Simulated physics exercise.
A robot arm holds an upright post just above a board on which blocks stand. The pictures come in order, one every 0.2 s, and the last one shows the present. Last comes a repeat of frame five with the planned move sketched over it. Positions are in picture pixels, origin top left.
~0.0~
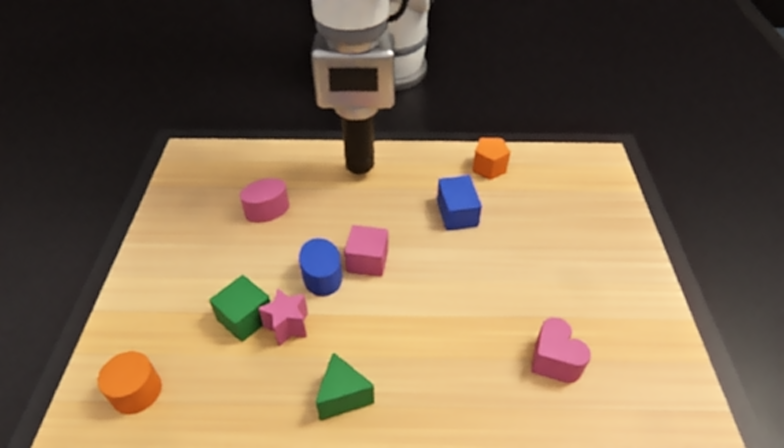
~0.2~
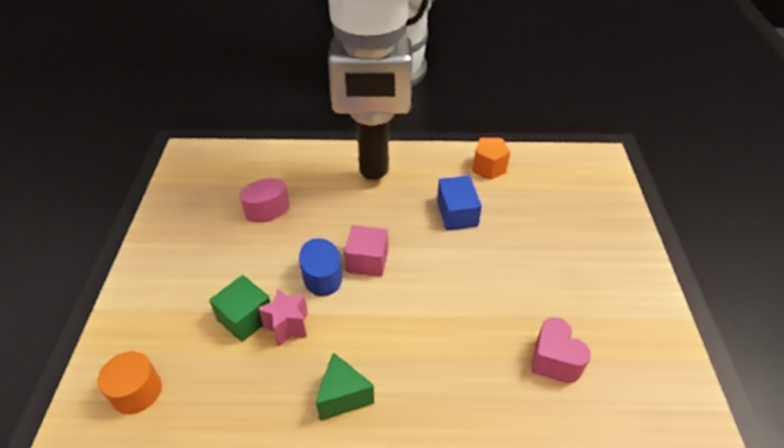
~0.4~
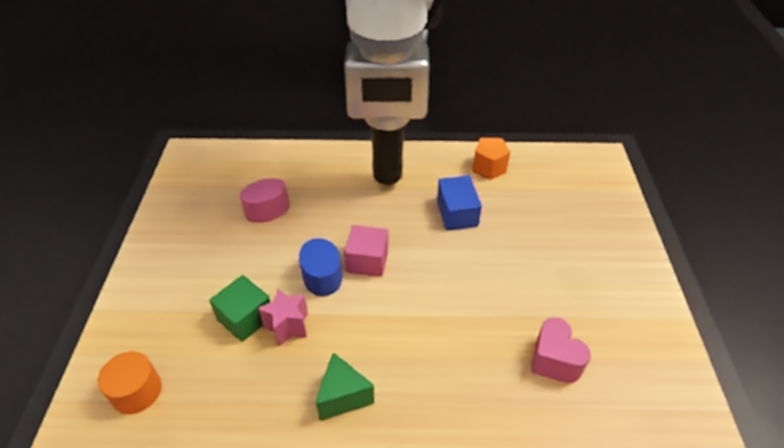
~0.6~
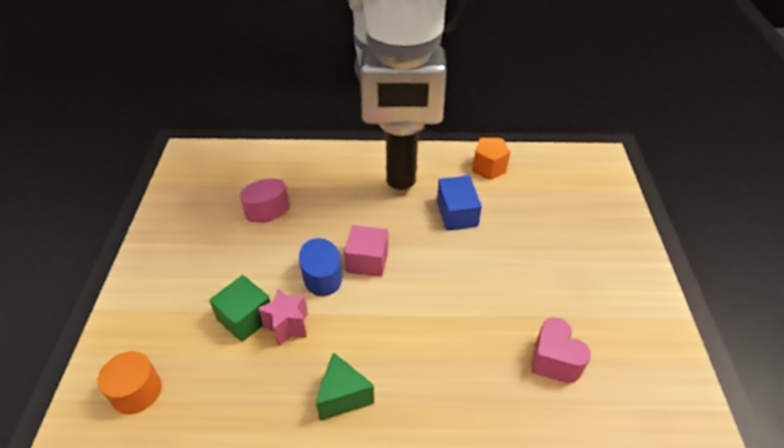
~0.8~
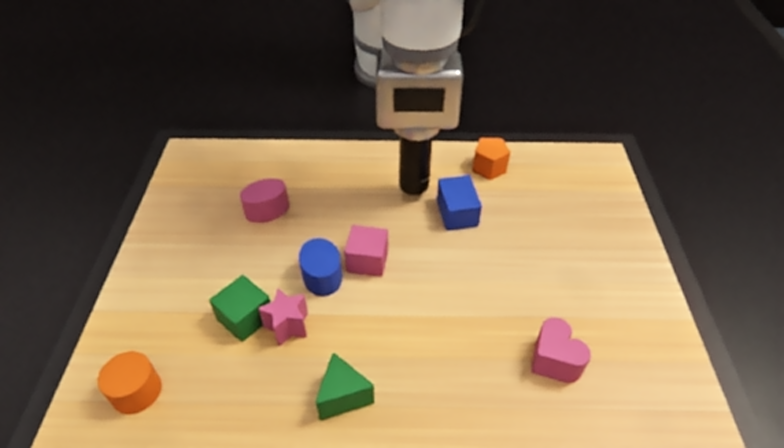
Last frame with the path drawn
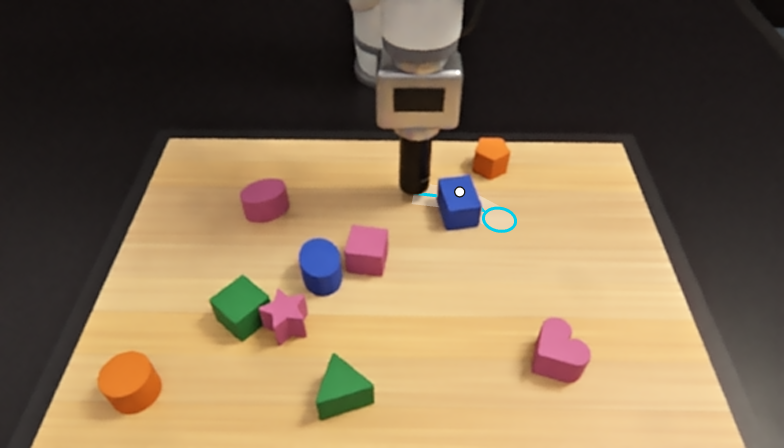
Robot arm moving its black post slowly rightward above a wooden board of colourful blocks, nearing the blue block, the blocks staying still.
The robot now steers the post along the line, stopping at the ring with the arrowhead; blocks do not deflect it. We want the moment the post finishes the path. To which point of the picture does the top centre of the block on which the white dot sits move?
Put as a pixel place, it's (501, 224).
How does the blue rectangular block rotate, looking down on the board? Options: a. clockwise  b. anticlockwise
Choice a: Clockwise.
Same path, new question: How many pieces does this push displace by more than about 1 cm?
It's going to be one.
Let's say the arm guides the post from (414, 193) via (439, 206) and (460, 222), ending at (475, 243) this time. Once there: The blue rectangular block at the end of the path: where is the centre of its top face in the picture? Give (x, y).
Put as a pixel place, it's (508, 211).
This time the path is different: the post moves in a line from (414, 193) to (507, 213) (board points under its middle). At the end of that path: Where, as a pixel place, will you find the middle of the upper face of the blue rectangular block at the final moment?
I think it will end close to (508, 217).
The line goes from (414, 193) via (444, 197) and (473, 205), ending at (499, 219); the dot is on the blue rectangular block.
What follows on the original path. One third of the way, post at (445, 189); blue rectangular block at (474, 199), turned 25° clockwise.
Two thirds of the way, post at (475, 198); blue rectangular block at (489, 209), turned 70° clockwise.
At the end, post at (501, 212); blue rectangular block at (501, 224), turned 115° clockwise; orange pentagonal block unmoved.
